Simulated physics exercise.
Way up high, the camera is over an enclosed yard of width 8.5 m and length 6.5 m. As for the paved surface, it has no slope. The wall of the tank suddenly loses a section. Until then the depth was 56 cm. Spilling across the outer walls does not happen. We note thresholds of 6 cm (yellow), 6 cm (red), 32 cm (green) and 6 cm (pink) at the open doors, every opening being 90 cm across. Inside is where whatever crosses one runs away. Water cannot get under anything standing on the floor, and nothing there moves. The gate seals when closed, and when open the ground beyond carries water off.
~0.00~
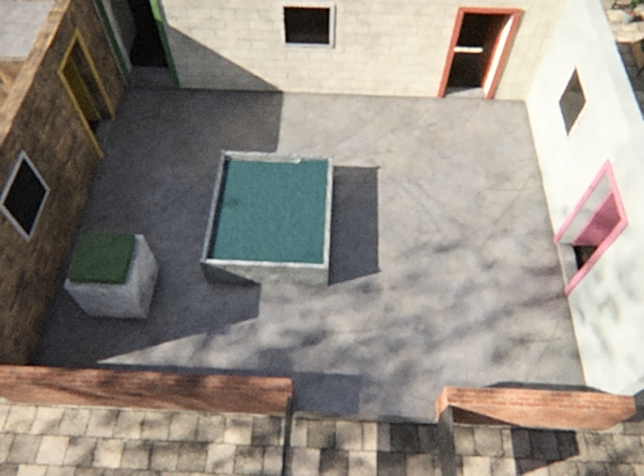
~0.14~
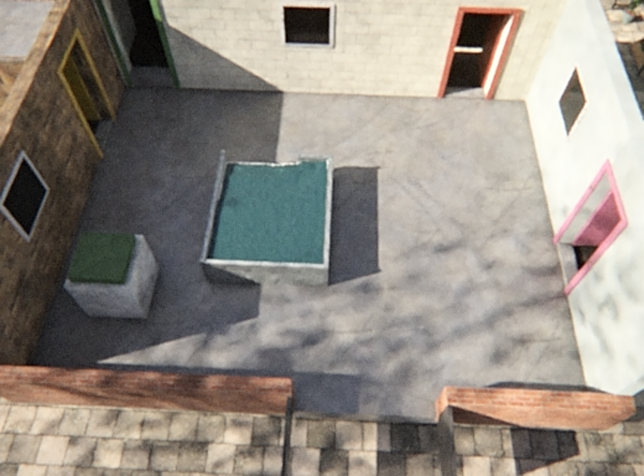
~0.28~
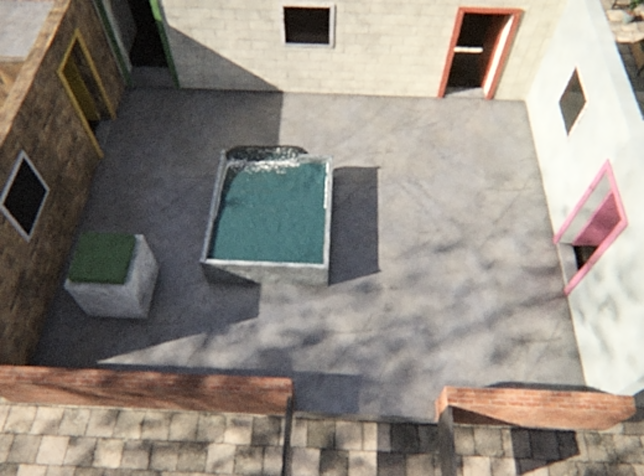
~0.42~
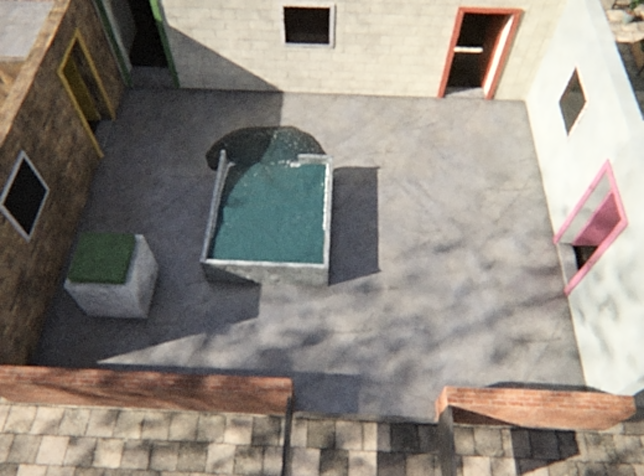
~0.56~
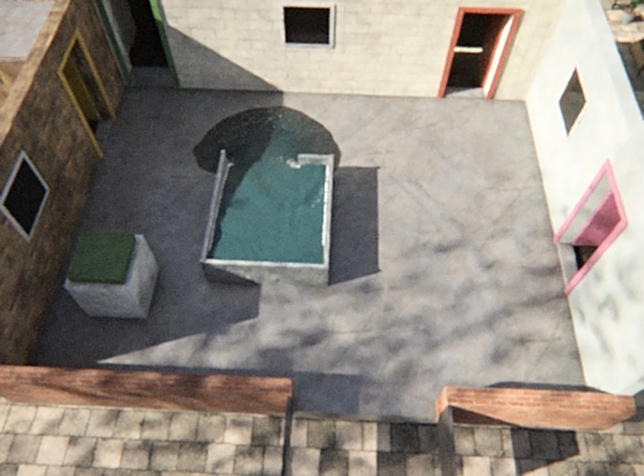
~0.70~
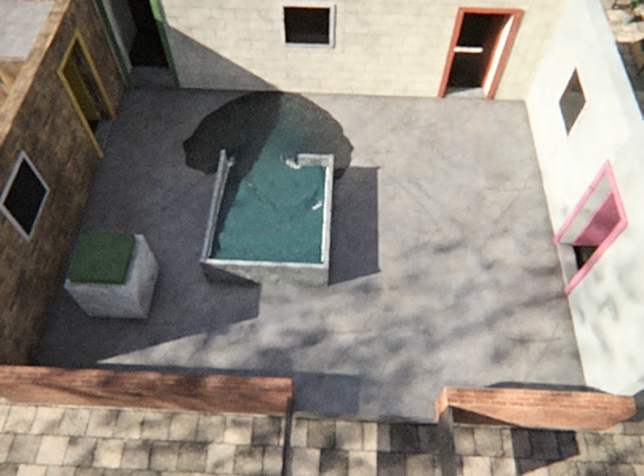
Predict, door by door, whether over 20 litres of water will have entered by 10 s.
In order: Yellow door: Limit broken. Red door: Limit unbroken. Green door: Limit unbroken. Pink door: Limit unbroken.
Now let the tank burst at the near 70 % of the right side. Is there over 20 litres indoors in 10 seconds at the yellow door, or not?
Against the limit, yellow does not exceed it.
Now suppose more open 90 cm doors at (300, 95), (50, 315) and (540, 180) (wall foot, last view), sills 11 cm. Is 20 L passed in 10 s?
Note, doorways in listed order: Goes beyond, stays short, stays short.
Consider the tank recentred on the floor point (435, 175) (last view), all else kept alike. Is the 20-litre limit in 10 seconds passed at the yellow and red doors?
Result - yellow door exceeds it, red door exceeds it.
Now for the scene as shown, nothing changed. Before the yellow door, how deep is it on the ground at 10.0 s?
Some 6.5 centimetres of depth.
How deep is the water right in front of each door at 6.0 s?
Yellow 11 cm, red 3 cm, green 13 cm, pink 4 cm.
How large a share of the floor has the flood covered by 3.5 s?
Roughly 35 % of the floor is wet.
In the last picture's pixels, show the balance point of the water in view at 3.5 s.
Centre: Approx. (266, 157) px.
After 1.4 s water covers 15 % of the floor and is deepest (32 cm) near (260, 95); yellow door not reached, red door not reached, green door not reached, pink door not reached.
After 2.2 s water covers 20 % of the floor and is deepest (36 cm) near (124, 90); yellow door not reached, red door not reached, green door 14 cm at the sill, 0 L in, pink door not reached.
After 3.5 s water covers 35 % of the floor and is deepest (28 cm) near (124, 90); yellow door 13 cm at the sill, 8 L in, red door 4 cm at the sill, 0 L in, green door 22 cm at the sill, 0 L in, pink door not reached.
After 6.0 s water covers 60 % of the floor and is deepest (15 cm) near (25, 381); yellow door 11 cm at the sill, 54 L in, red door 3 cm at the sill, 0 L in, green door 13 cm at the sill, 0 L in, pink door 4 cm at the sill, 0 L in.
After 10.0 s water covers 90 % of the floor and is deepest (10 cm) near (25, 381); yellow door 6 cm at the sill, 76 L in, red door 5 cm at the sill, 2 L in, green door 7 cm at the sill, 0 L in, pink door 4 cm at the sill, 0 L in.
